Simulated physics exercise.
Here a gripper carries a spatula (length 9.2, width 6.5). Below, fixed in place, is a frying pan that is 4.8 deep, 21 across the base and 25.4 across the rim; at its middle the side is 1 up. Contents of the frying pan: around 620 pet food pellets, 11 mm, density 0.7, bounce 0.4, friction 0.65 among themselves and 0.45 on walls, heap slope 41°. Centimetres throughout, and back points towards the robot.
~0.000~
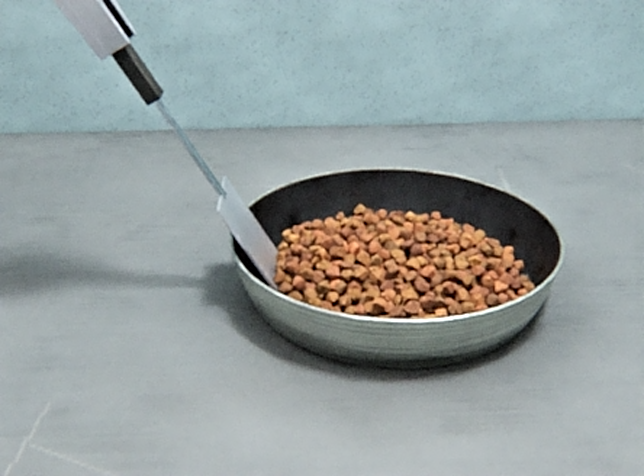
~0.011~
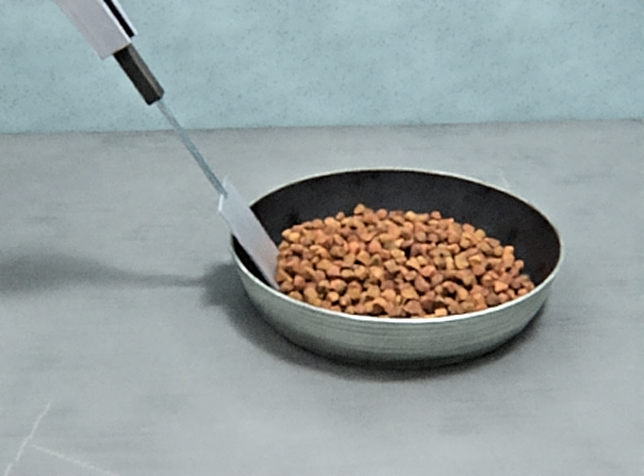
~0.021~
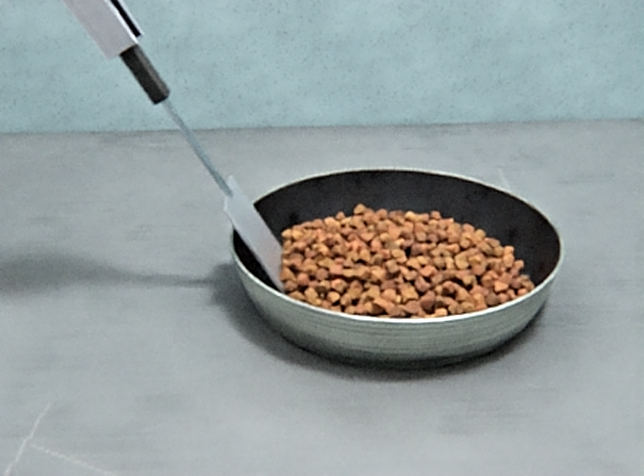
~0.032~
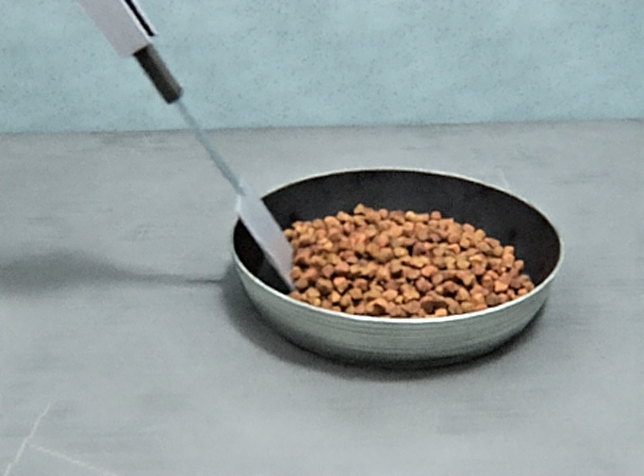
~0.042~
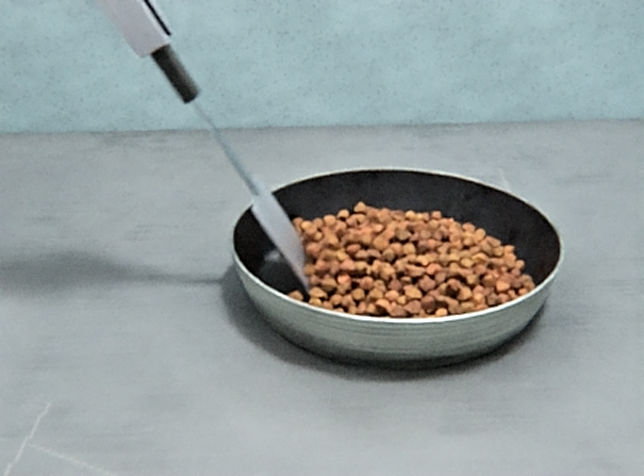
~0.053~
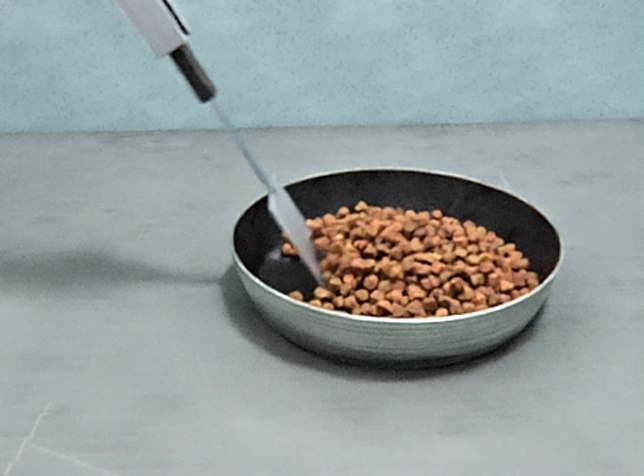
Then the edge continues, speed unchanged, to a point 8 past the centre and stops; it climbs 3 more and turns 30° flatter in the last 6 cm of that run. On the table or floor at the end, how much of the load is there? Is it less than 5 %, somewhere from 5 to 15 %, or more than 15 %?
It is from 5 to 15 %.
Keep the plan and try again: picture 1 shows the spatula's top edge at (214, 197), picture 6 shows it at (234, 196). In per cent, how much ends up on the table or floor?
About 0 per cent.
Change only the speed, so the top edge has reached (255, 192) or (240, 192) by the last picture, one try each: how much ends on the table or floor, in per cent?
First try around 5 %, second try around 0 %.
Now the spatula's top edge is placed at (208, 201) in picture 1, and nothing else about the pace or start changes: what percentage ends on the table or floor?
Spill: Approx. 10 per cent.
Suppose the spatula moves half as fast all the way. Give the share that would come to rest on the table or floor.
It would be near 0 per cent.
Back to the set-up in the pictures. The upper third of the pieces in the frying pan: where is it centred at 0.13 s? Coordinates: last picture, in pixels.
Centre: Approx. (450, 247) in the last view.
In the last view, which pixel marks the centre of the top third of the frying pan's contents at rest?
You'll find it at about (501, 257).
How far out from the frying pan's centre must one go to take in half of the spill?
Distance, approx.: 24 cm.
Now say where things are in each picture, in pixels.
In the first picture, spatula top edge at (221, 193), sloping 61°; upper third of the load around (388, 260), from x 275 to 530, top at y 210; 622 in the frying pan.
In the second picture, spatula top edge at (222, 193), sloping 61°; upper third of the load around (388, 260), from x 275 to 530, top at y 210.
In the third picture, spatula top edge at (228, 192), sloping 61°; upper third of the load around (388, 258), from x 275 to 530, top at y 210.
In the fourth picture, spatula top edge at (240, 192), sloping 61°; upper third of the load around (386, 257), from x 275 to 530, top at y 210.
In the fifth picture, spatula top edge at (256, 192), sloping 61°; upper third of the load around (388, 253), from x 275 to 530, top at y 210.
In the sixth picture, spatula top edge at (272, 191), sloping 61°; upper third of the load around (395, 251), from x 275 to 530, top at y 210; 622 in the frying pan.
By 0.09 s, sloping 61°, highest piece 7 above the table; 622 in the frying pan.
By 0.13 s, sloping 53°, highest piece 8 above the table; 622 in the frying pan.
By 0.34 s, sloping 31°, highest piece 6 above the table; 557 in the frying pan, 58 on the table or floor, 7 on the blade or in flight.
By 1.39 s, sloping 31°, highest piece 6 above the table; 557 in the frying pan, 65 on the table or floor.
Final count, 557 in the frying pan, 65 on the table or floor. That is 10 % on the table or floor.
